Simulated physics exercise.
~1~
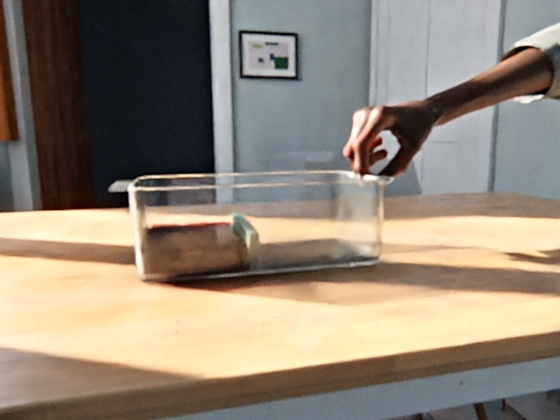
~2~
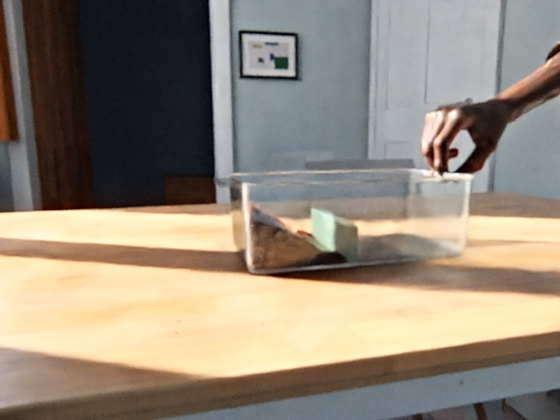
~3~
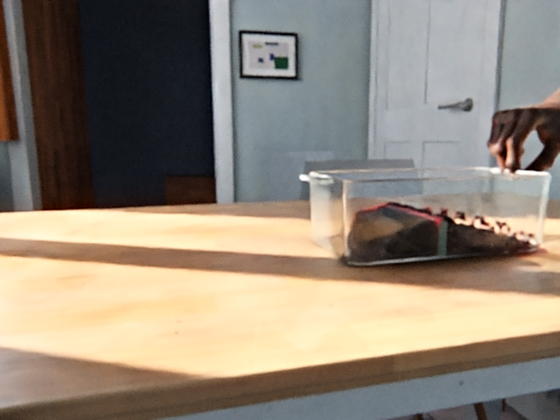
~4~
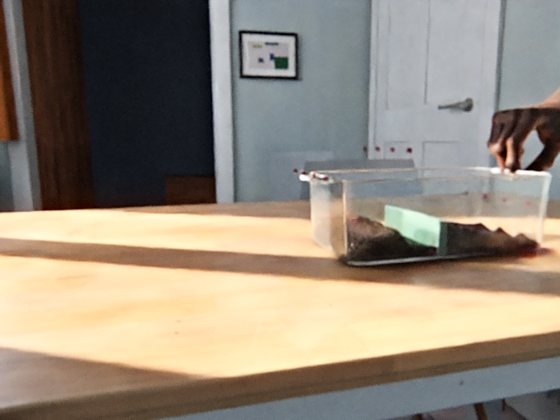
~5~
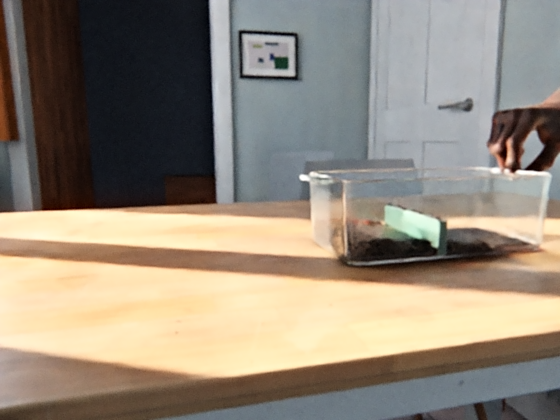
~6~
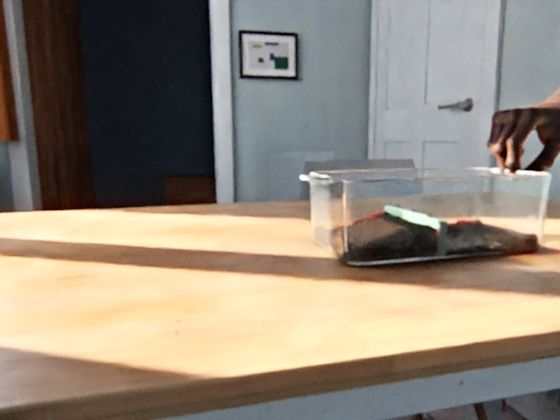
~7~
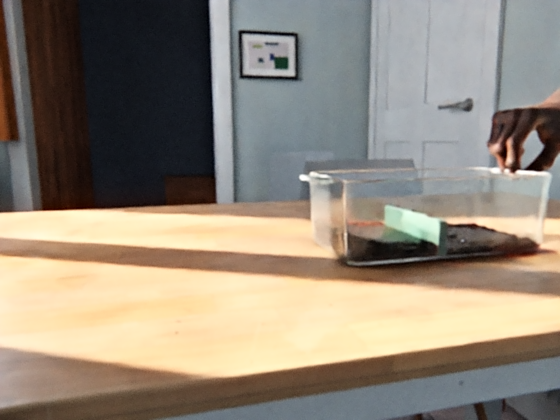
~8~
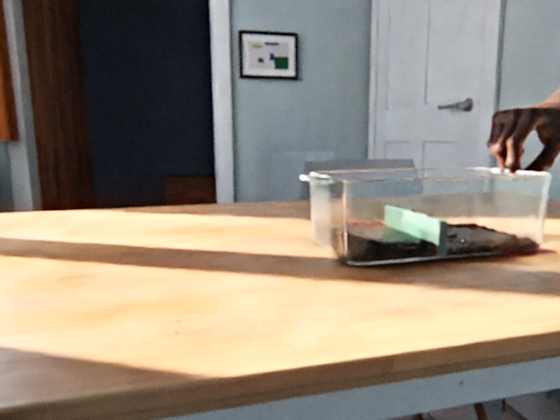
On a sunlit wooden table in a room with a white door, a hand pulls a clear oblong tub to the right, and the dark red wine inside surges over a pale green divider, sloshes on both sides, and settles with some on each side.
